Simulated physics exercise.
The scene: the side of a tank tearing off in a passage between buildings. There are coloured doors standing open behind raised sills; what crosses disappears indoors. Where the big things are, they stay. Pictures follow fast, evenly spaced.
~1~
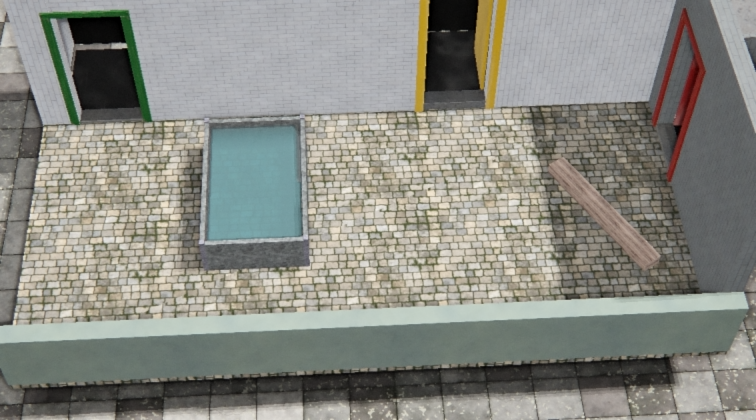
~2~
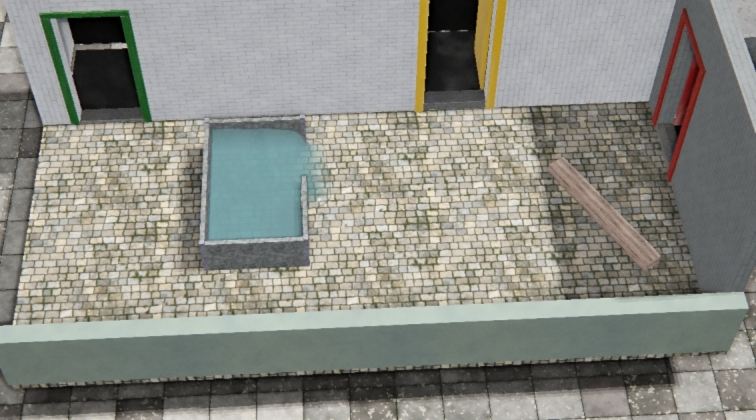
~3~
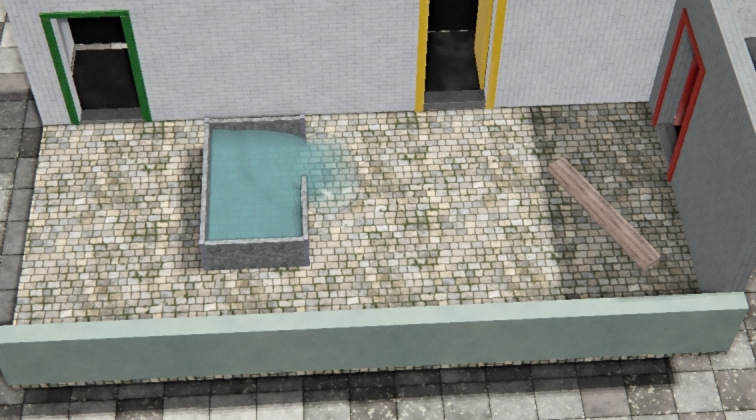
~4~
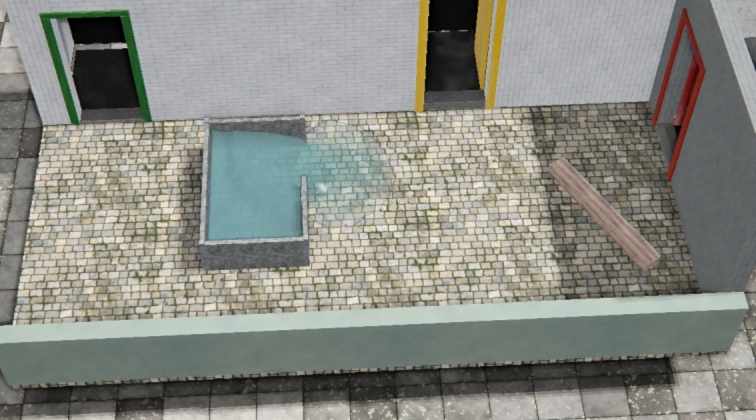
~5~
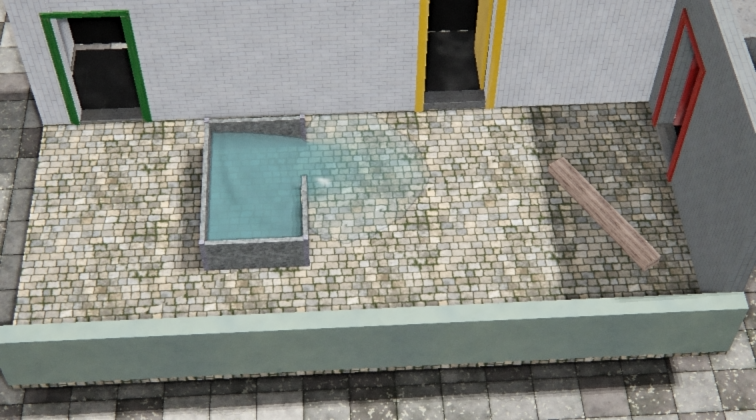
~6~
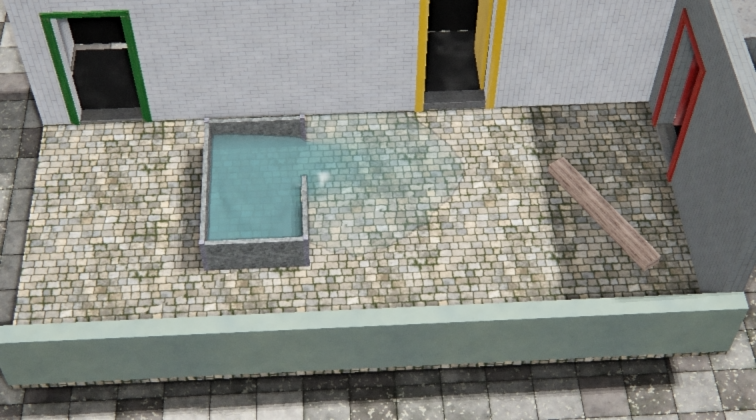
Open tank of blue-green water losing part of its right side, water pouring out and spreading rightward across the paved courtyard.
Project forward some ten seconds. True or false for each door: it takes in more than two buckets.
For the yellow door, false; for the green door, false; for the red door, true.
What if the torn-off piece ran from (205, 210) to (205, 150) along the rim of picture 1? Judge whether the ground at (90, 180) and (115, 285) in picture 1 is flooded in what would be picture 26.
The first spot is swamped, the second swamped.
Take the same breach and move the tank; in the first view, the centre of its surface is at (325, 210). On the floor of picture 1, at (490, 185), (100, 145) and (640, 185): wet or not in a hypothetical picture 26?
Result: Inundated; spared; inundated.
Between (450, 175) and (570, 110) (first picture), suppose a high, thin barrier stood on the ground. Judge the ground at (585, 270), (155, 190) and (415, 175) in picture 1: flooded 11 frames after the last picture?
Lab note - point 1: Inundated; point 2: Parched; point 3: Inundated.
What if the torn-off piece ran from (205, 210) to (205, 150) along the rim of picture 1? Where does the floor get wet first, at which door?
My pick is the green door.
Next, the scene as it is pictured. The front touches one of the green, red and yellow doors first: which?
I'd say the door marked yellow.
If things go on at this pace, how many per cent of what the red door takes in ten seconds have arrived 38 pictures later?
That share would be near 95 %.
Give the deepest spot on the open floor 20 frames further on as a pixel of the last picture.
Somewhere around pixel (649, 142).
A moment on, water covers 25 % of the floor; the yellow door wet at the sill, nothing in, the green door not reached, the red door not reached.
Next, water covers 35 % of the floor; the yellow door wet at the sill, nothing in, the green door not reached, the red door wet at the sill, nothing in.
Then, water covers 45 % of the floor; the yellow door wet at the sill, nothing in, the green door not reached, the red door over two buckets in.
Later, water covers 50 % of the floor; the yellow door wet at the sill, nothing in, the green door not reached, the red door far over two buckets in.
In the end, water covers 65 % of the floor; the yellow door wet at the sill, nothing in, the green door not reached, the red door far over two buckets in.
